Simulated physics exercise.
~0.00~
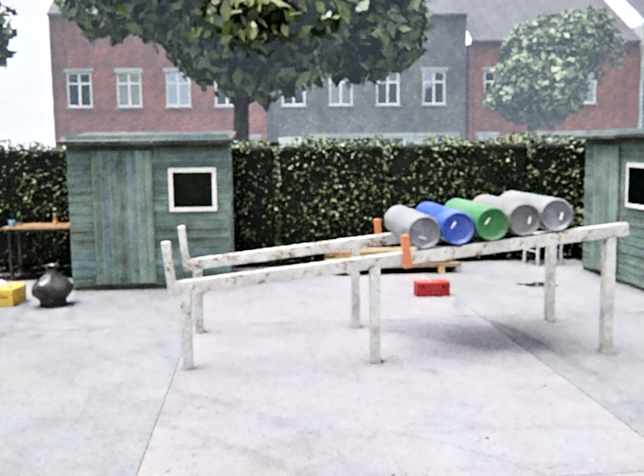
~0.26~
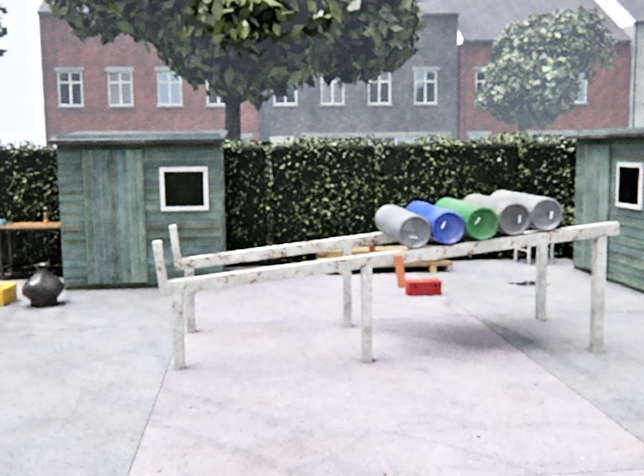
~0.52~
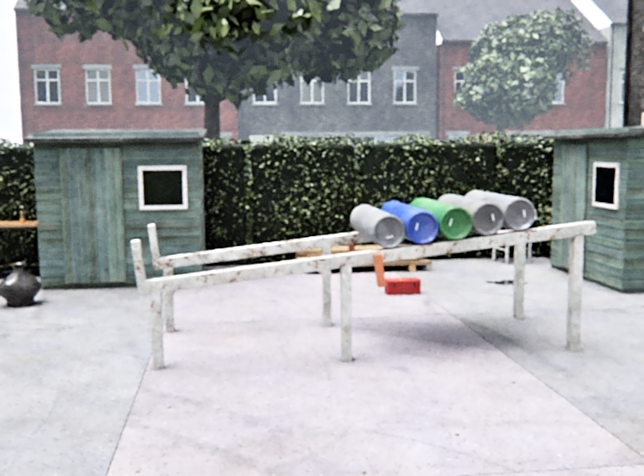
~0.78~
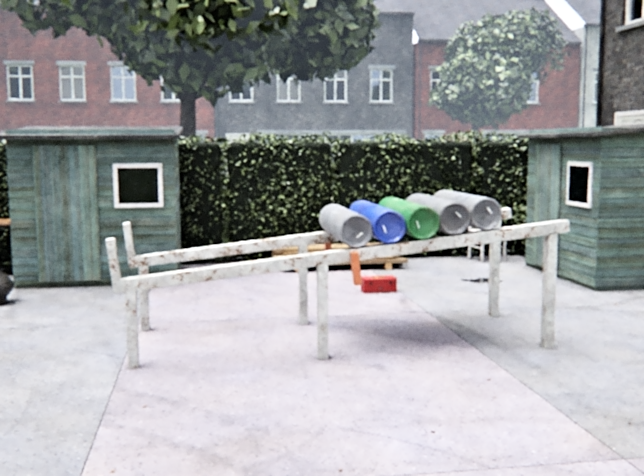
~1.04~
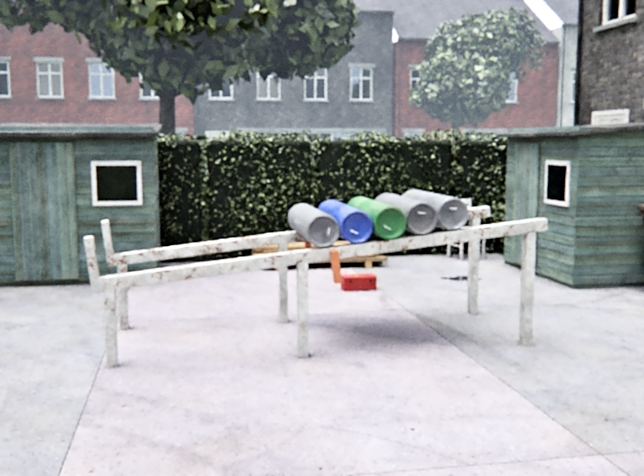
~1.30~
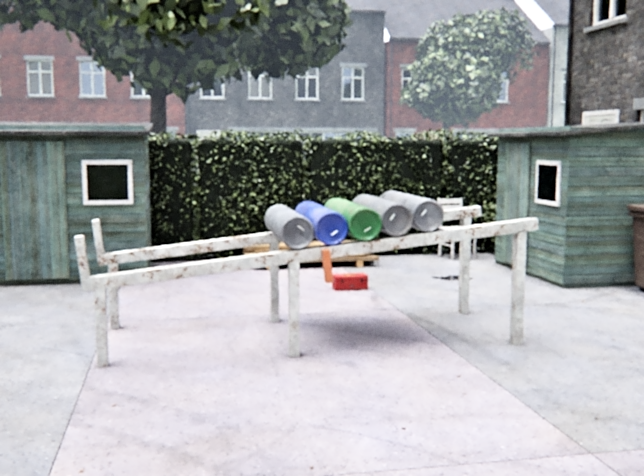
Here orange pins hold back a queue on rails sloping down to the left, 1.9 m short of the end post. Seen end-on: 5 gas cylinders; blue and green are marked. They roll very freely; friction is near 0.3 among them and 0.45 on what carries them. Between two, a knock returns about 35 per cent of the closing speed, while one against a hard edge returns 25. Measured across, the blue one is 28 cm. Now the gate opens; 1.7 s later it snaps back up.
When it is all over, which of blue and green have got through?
In the end blue clears the pins. Green clears the pins.
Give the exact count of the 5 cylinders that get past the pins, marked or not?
The number is exactly 3.
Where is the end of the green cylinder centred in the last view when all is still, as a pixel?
(178, 249), roughly.
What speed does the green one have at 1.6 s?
Reading: Roughly 0.8 m/s.
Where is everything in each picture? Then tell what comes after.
In the first frame, blue (459, 229), green (492, 224); pins up; the rack falls 6°.
In the second frame, blue (449, 228), green (482, 224); pins down.
In the third frame, blue (423, 228), green (456, 224); pins down; the first has rolled 5 cm.
In the fourth frame, blue (390, 227), green (423, 223); pins down; the first has rolled 15 cm.
In the fifth frame, blue (357, 227), green (390, 223); pins down; the first has rolled 25 cm.
In the sixth frame, blue (332, 229), green (365, 225); pins down; the first has rolled 40 cm.
By 1.6 s, blue is on the rails, 15 cm below the pins, rolling left; green is on the rails, 15 cm above the pins, rolling left; 2 below the pins.
By 1.9 s, blue is on the rails, 40 cm below the pins, rolling left; green is in the air, 10 cm below the pins, rolling left; 3 below the pins.
Finally (3.6 s), blue is on the rails, 145 cm below the pins; green is on the rails, 120 cm below the pins; 3 below the pins.
